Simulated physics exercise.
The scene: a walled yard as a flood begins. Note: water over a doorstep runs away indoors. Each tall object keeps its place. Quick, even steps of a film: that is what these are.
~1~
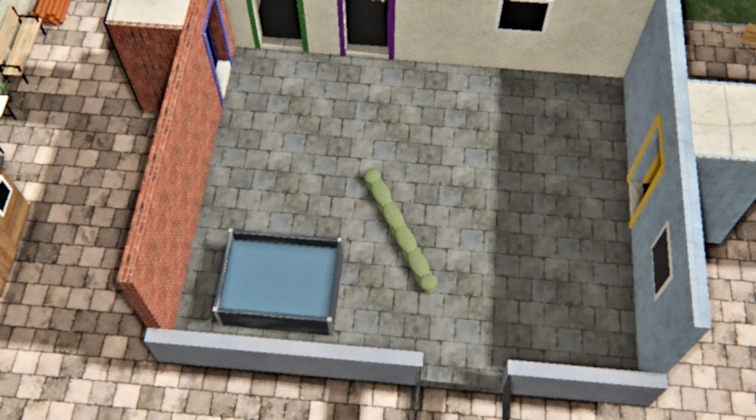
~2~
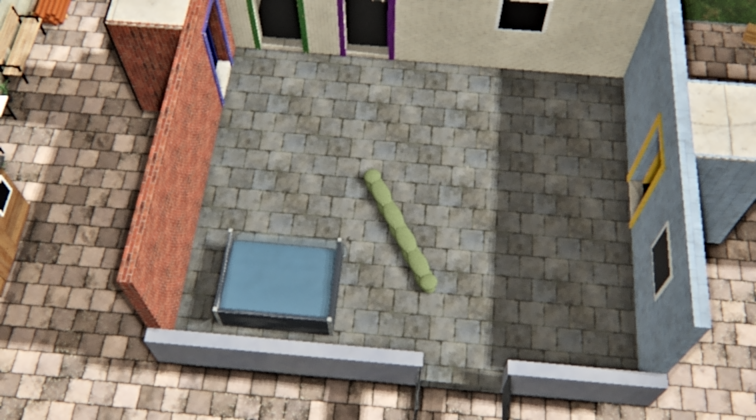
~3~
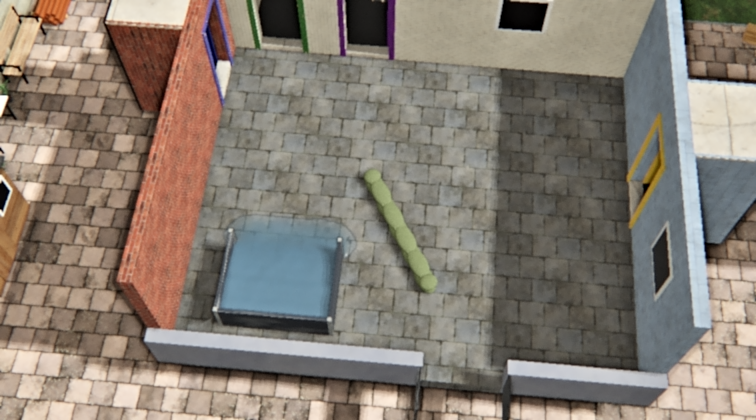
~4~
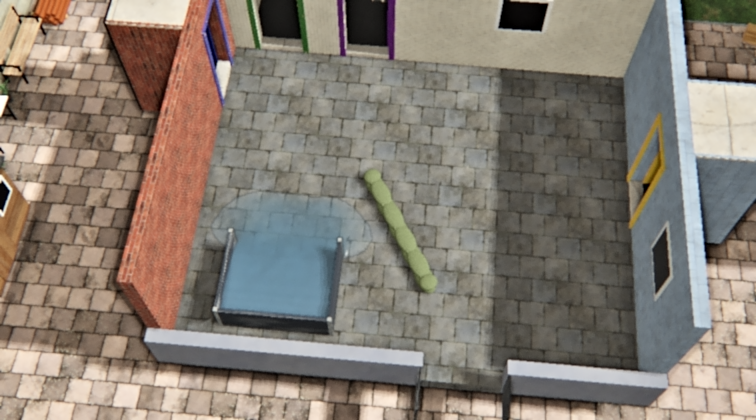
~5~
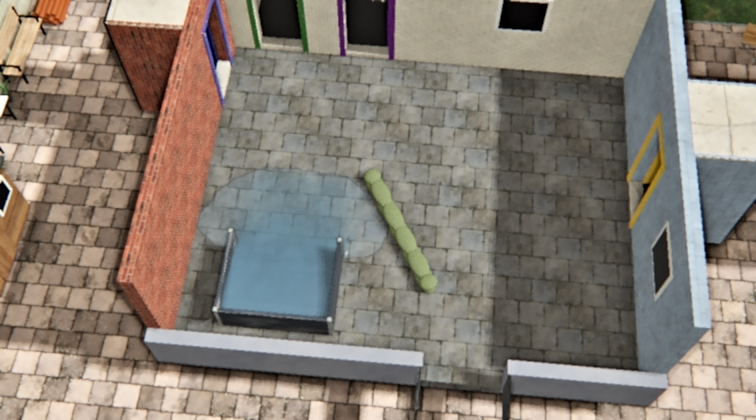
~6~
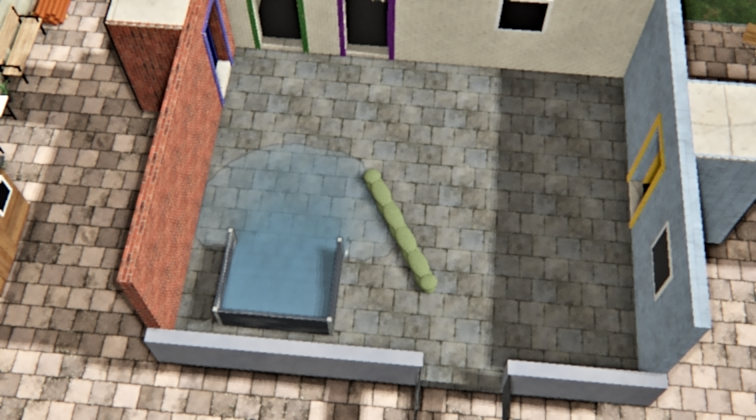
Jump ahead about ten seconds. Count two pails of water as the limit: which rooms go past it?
The blue door stays within it; the green door goes past it; the purple door goes past it; the yellow door stays within it.
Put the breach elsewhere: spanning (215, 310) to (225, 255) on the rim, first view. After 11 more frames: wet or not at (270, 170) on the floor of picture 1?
By then I'd expect it to be drenched.
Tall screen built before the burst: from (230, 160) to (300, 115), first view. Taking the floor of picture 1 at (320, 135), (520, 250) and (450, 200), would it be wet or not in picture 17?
Taking the points in order, they are inundated, high and dry and high and dry.
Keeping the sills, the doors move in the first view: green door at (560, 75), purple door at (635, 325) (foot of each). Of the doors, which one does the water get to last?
The purple door.
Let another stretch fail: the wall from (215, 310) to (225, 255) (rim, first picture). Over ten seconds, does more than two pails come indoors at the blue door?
Blue door: Under the line.
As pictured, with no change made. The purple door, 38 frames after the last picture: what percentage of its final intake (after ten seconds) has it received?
Working it through, I arrive at 100 %.
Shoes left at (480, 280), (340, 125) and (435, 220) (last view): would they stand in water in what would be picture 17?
Result, in that order: Not wetted / wetted / not wetted.
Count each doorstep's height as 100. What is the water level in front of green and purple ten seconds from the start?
Some 10 percent and then some 20 percent.
A moment on, water covers 25 % of the floor; the blue door not reached, the green door not reached, the purple door not reached, the yellow door not reached.
Next, water covers 35 % of the floor; the blue door wet at the sill, nothing in, the green door under two buckets in, the purple door under two buckets in, the yellow door not reached.
Then, water covers 40 % of the floor; the blue door wet at the sill, nothing in, the green door over two buckets in, the purple door far over two buckets in, the yellow door not reached.
Later, water covers 55 % of the floor; the blue door wet at the sill, nothing in, the green door far over two buckets in, the purple door far over two buckets in, the yellow door not reached.
In the end, water covers 80 % of the floor; the blue door wet at the sill, nothing in, the green door far over two buckets in, the purple door far over two buckets in, the yellow door wet at the sill, nothing in.
